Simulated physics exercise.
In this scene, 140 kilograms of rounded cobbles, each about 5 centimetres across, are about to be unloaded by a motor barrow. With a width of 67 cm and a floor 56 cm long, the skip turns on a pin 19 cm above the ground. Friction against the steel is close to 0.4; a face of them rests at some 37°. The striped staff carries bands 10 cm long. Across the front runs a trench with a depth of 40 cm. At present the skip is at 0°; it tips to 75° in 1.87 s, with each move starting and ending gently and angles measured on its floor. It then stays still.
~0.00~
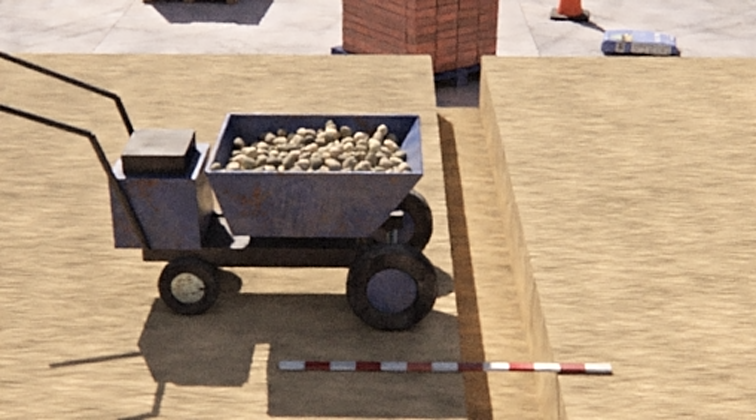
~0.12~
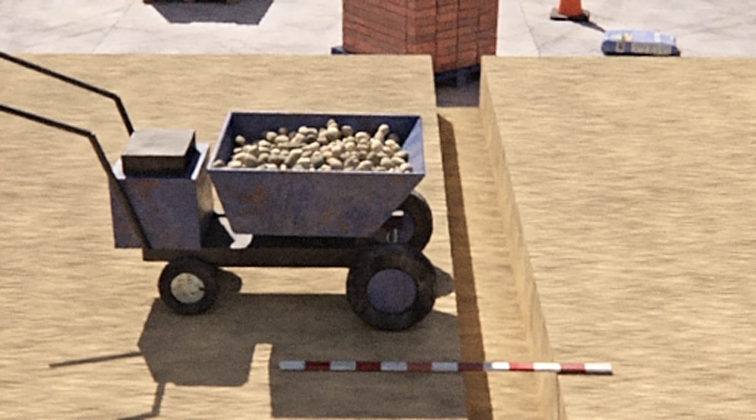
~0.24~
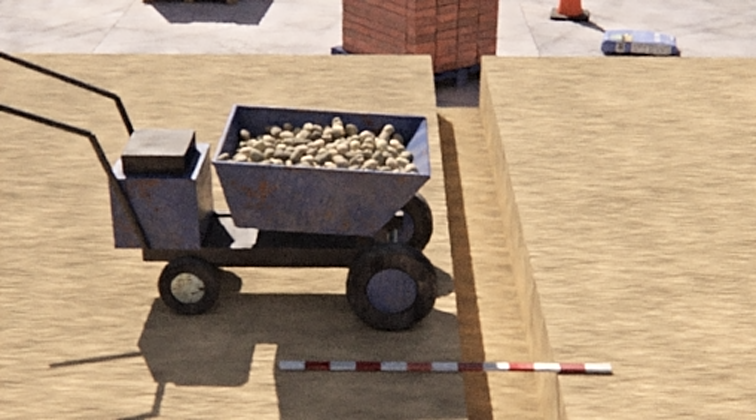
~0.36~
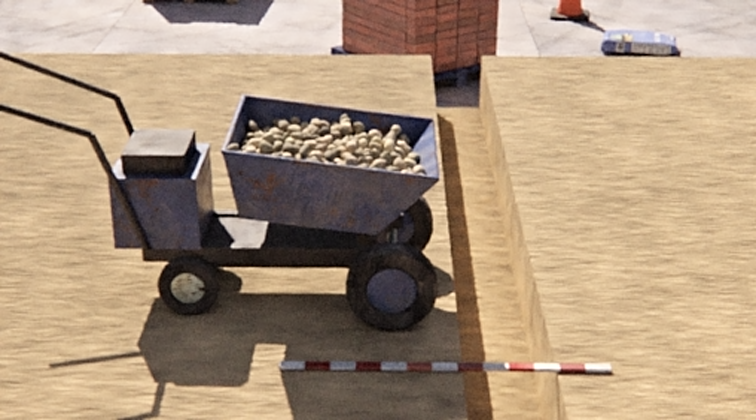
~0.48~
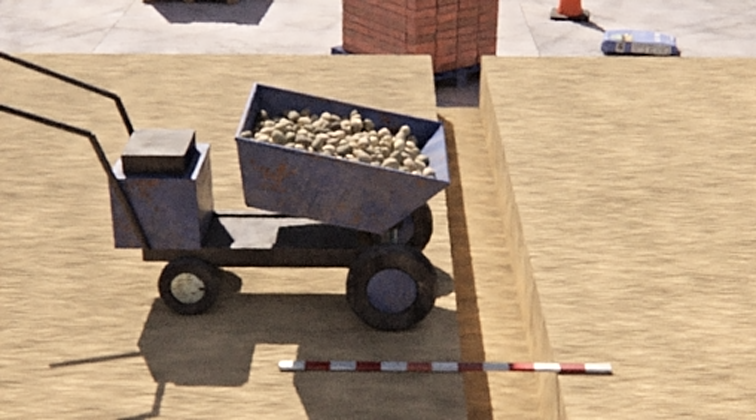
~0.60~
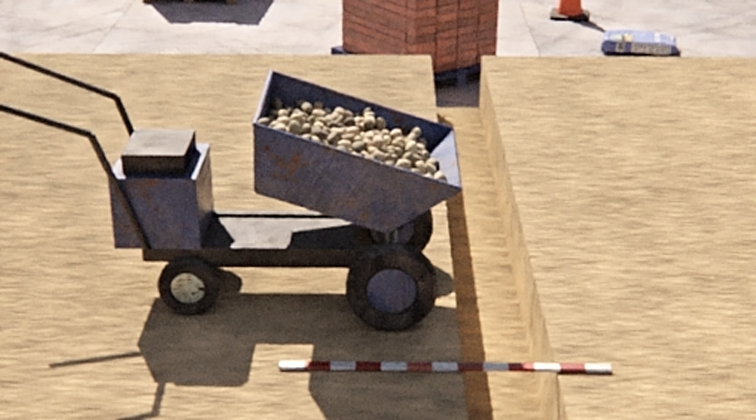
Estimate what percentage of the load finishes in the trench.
Roughly 45 percent.
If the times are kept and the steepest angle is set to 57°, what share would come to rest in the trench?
Some 25 in a hundred, I'd say.
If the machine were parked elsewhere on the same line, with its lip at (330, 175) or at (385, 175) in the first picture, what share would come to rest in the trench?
Estimates: 95 % then 80 %.
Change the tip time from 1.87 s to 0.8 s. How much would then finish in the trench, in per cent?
With that change, it comes to around 30 per cent.
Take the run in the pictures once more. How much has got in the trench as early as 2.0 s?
About 10%.
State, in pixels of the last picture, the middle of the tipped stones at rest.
The middle should be near (554, 289).
After 1.4 s the floor is at 63°; 98 % in the skip, 1 % in the trench; the foremost stones are at (539, 242).
After 2.0 s the floor is at 75°; 44 % in the skip, 12 % in the trench, 44 % past the trench; the foremost stones are at (691, 307).
After 2.3 s the floor is at 75°; 21 % in the skip, 23 % in the trench, 56 % past the trench; the foremost stones are past the picture's edge.
After 4.3 s the floor is at 75°; 0 % in the skip, 45 % in the trench, 55 % past the trench; the foremost stones are past the picture's edge.
